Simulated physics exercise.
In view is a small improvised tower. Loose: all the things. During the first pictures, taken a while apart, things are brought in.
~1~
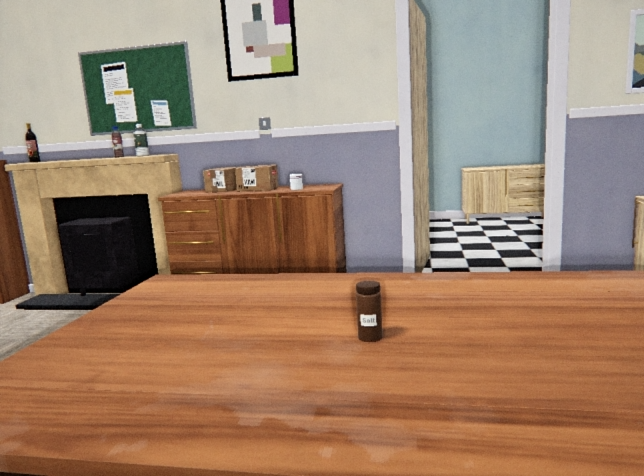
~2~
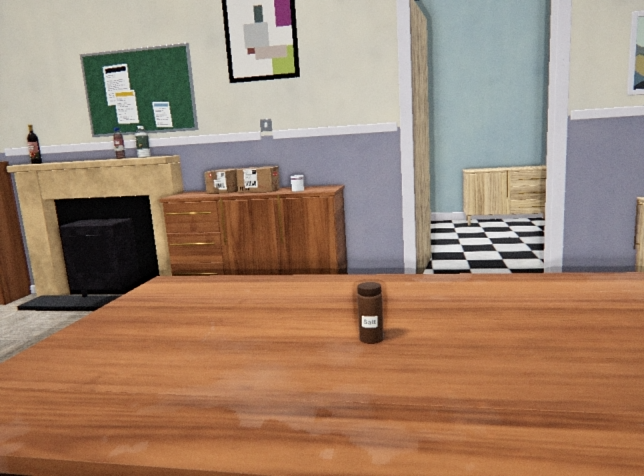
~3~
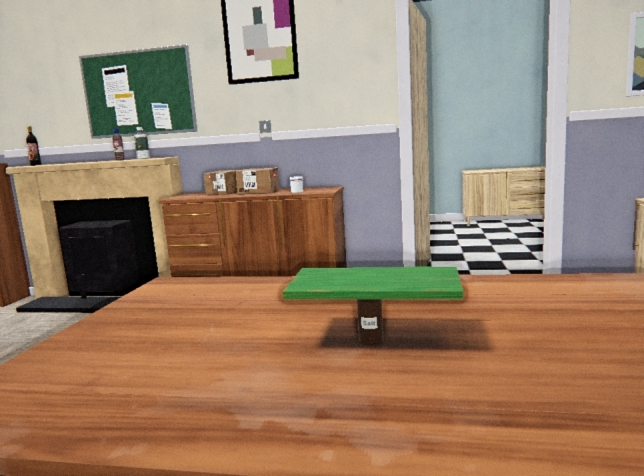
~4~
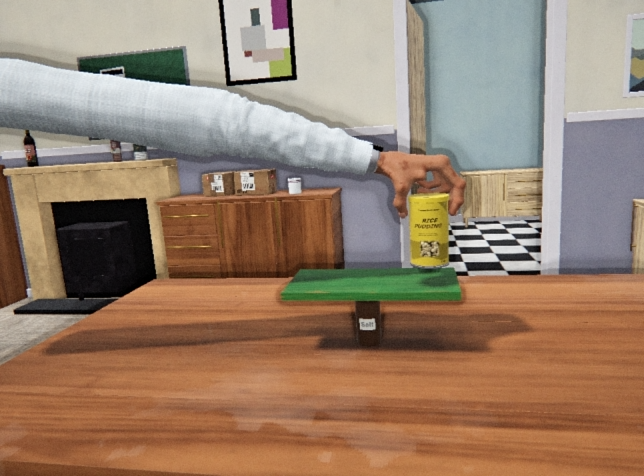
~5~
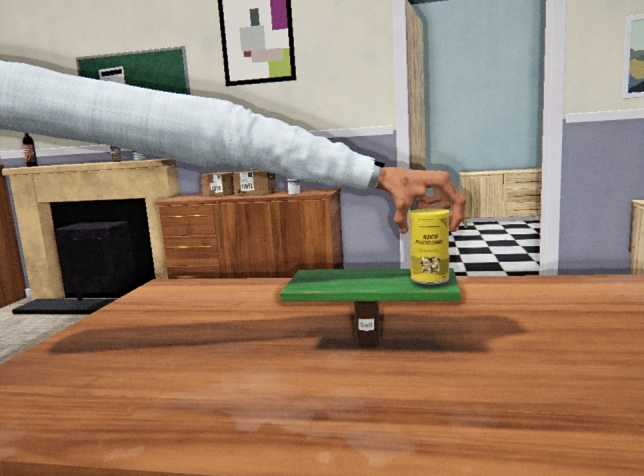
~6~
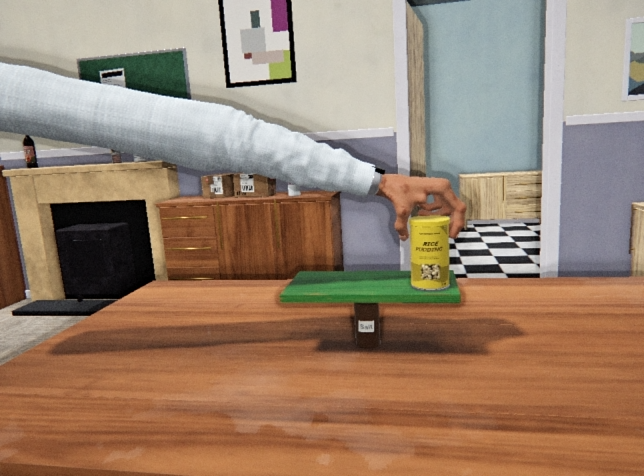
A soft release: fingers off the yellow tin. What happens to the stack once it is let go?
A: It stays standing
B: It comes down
Answer: B.
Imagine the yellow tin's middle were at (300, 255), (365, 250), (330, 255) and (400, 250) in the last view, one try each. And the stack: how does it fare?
Topples, stands firm, stands firm, topples.
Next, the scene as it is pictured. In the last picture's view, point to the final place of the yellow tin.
In the final view it sits at roughly (527, 339).
Then, 0.30 s after the last picture, yellow tin now fallen; green board tipped 40° from how it was.
Then, 0.50 s after the last picture, green board tipped 39° from how it was.
At rest, fallen, yellow tin; moved from the start, green board; brown shaker in place. Seen from the same camera at the end, yellow tin near (527, 339). The stack gives way.
